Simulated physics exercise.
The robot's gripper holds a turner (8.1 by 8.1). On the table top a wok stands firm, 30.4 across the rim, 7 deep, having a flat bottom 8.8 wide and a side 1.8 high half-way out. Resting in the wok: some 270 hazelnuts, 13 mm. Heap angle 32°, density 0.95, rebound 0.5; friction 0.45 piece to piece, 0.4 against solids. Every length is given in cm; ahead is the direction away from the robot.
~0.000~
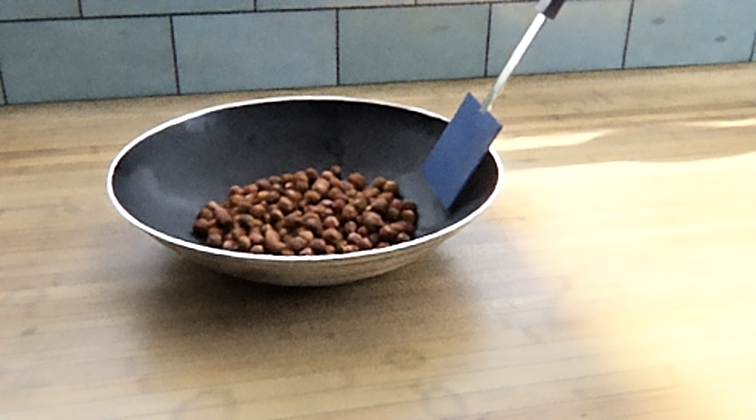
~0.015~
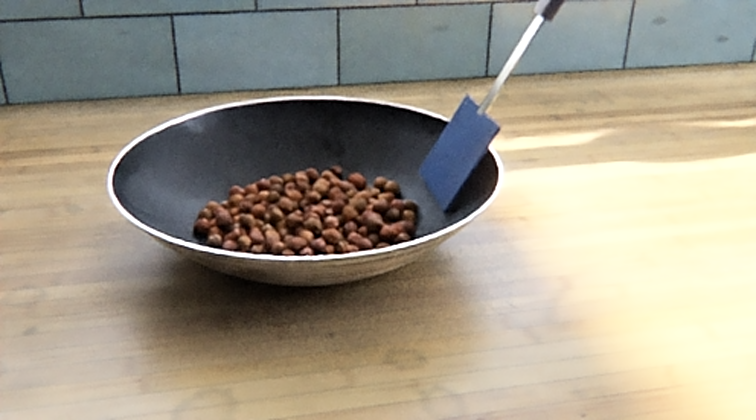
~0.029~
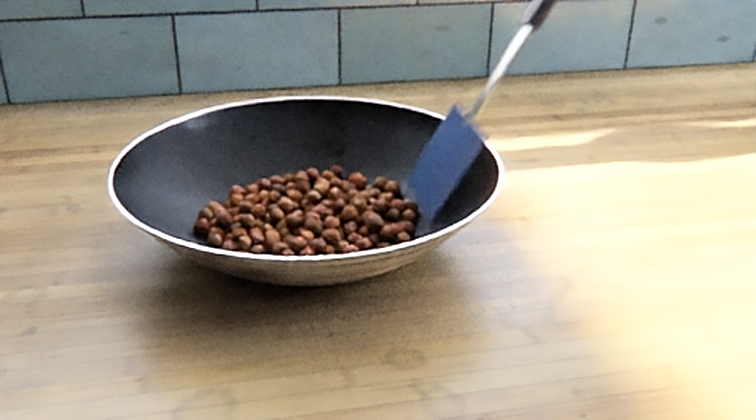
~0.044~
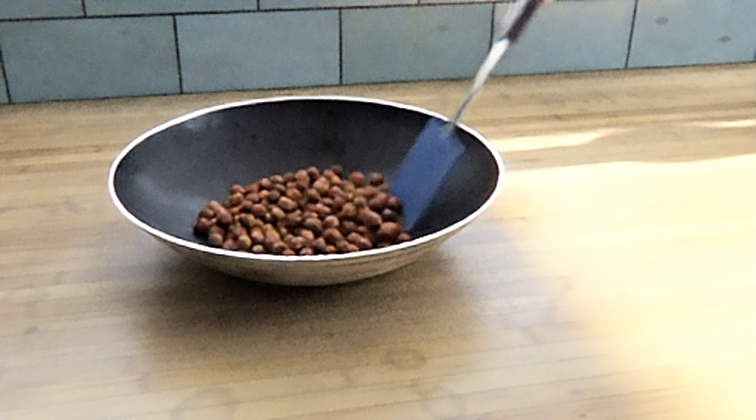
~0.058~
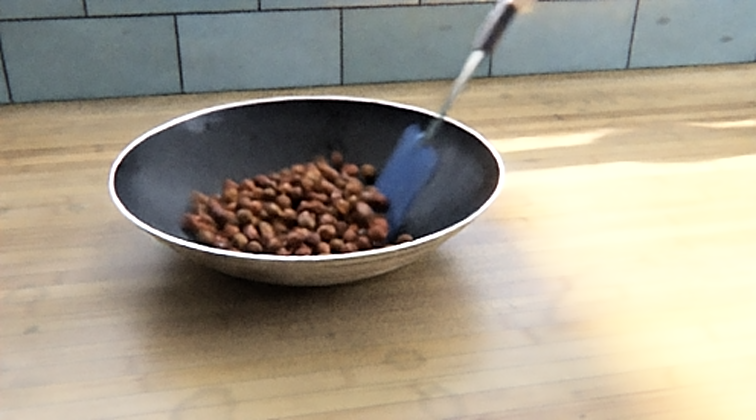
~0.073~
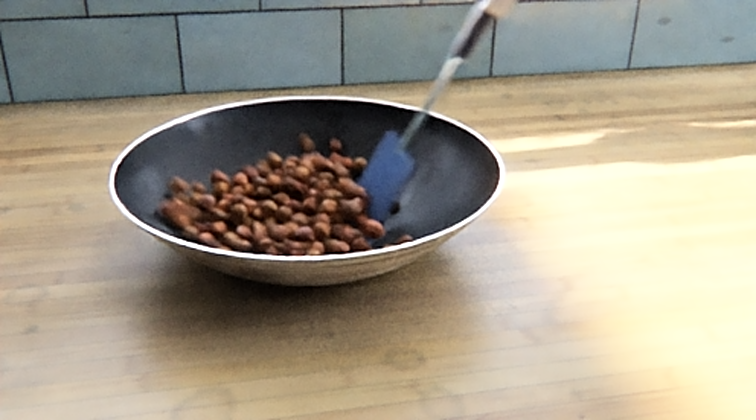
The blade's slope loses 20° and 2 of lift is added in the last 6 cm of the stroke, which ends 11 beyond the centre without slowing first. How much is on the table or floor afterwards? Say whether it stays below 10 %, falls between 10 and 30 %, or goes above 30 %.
It goes above 30 %.
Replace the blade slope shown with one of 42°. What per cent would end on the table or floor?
Result, estimated: 55 %.
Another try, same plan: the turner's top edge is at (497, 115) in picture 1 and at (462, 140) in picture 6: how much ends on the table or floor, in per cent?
My guess would be close to 15 per cent.
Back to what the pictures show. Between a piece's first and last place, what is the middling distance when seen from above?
I'd guess close to 21 centimetres.
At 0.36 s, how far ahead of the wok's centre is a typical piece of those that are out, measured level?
About 26 cm.
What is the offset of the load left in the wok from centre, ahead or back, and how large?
I'd say close to 3.0 cm toward the front.
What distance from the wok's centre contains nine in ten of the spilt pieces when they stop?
It comes to about 65 cm.
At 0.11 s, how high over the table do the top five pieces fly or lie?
Around 7 cm above the table.
After 0.11 s, sloping 60°, highest piece 8 above the table; 273 in the wok.
After 0.14 s, sloping 56°, highest piece 10 above the table; 269 in the wok, 4 on the blade or in flight.
After 0.36 s, sloping 40°, highest piece 19 above the table; 126 in the wok, 50 on the table or floor, 97 on the blade or in flight.
After 1.41 s, sloping 40°, highest piece 3 above the table; 147 on the table or floor, 126 in the wok.
At rest, 147 on the table or floor, 126 in the wok. That is 54 % on the table or floor.
